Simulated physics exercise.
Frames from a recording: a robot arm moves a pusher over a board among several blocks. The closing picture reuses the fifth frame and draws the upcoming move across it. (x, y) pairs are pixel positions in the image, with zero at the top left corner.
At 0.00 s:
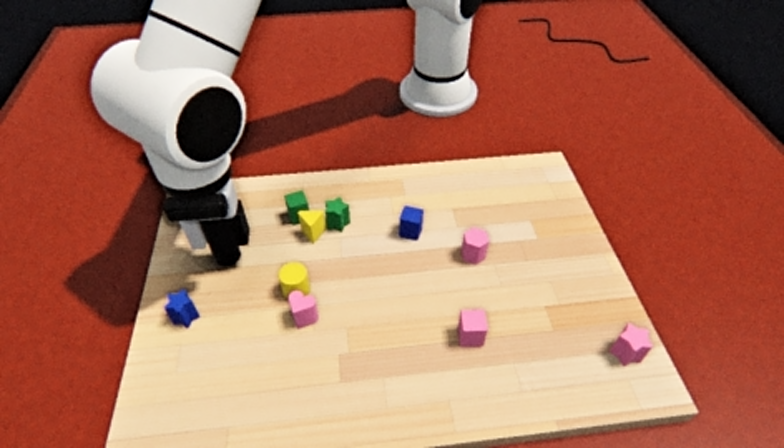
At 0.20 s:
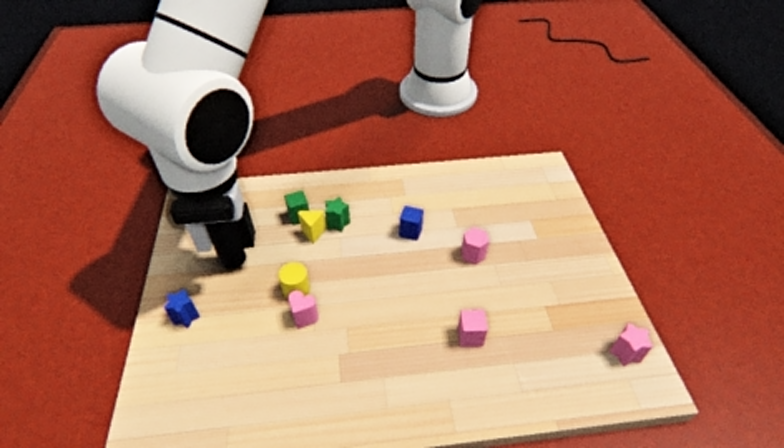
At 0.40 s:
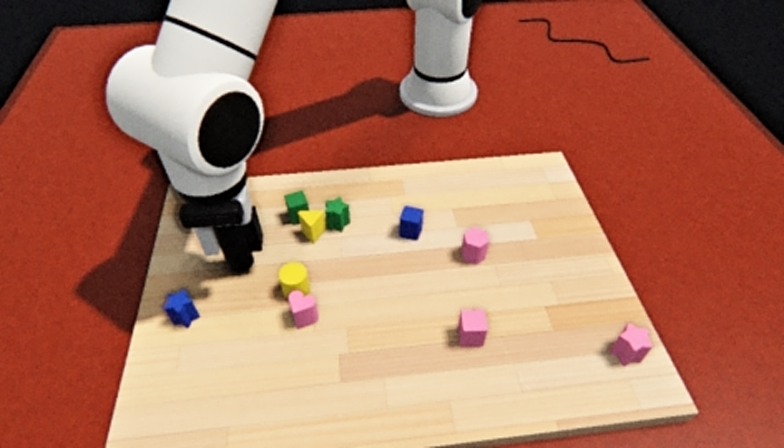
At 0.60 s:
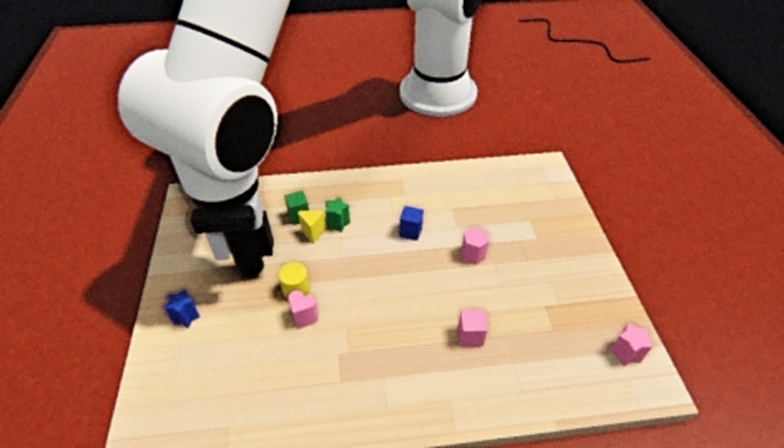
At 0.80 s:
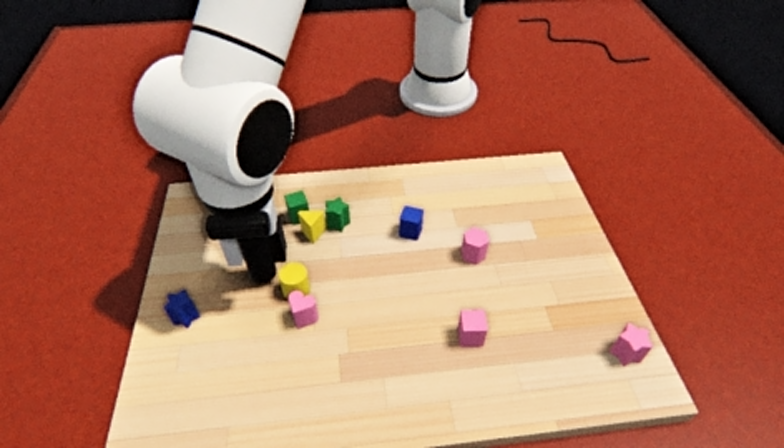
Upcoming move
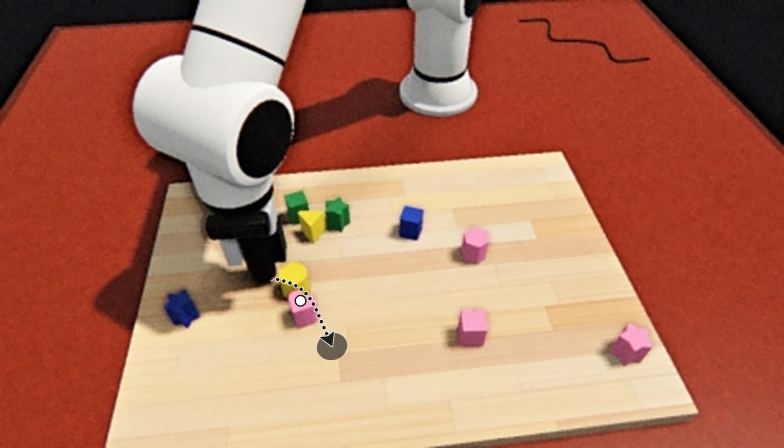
A white robot arm with black joints reaches over a pale wooden board on a red surface, seen from above at an angle, with a second white base behind. Green, yellow, blue and pink blocks lie scattered across the board, a pink star near its right corner. The arm moves its black tip slowly rightward and slightly nearer, up beside the yellow cylinder, while the blocks and camera stay still.
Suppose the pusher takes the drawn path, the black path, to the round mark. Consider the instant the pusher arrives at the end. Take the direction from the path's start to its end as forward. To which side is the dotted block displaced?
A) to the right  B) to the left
The one that fits is A, to the right.
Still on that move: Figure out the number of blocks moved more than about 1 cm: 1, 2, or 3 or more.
Here I'd predict two blocks moving more than 1 cm.
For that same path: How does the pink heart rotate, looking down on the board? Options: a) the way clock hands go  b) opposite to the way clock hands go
It's a.
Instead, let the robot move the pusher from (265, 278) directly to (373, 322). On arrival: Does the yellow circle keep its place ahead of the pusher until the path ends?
Yes, it checks out.
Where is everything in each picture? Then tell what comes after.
The first picture shows lower end of the pusher (228, 257), tops of blocks, yellow circle (293, 273), pink heart (301, 301), yellow triangle (311, 216).
The second picture shows pusher (233, 259), blocks as before.
The third picture shows pusher (241, 262), blocks as before.
The fourth picture shows pusher (251, 267), blocks as before.
The fifth picture shows pusher (263, 273), yellow circle (293, 273), pink heart (301, 301), yellow triangle (311, 216).
The drawn path runs from (265, 278) over (299, 287) and (318, 314) to (332, 346); the dot is on the pink heart.
What follows on the original path. One third of the way, pusher (298, 283); yellow circle (315, 285).
Two thirds of the way, pusher (317, 309); yellow circle (342, 304); pink heart (302, 321), turned 50° clockwise.
At the end, pusher (331, 342); yellow circle (355, 313); pink heart (298, 338), turned 130° clockwise; yellow triangle not moved.
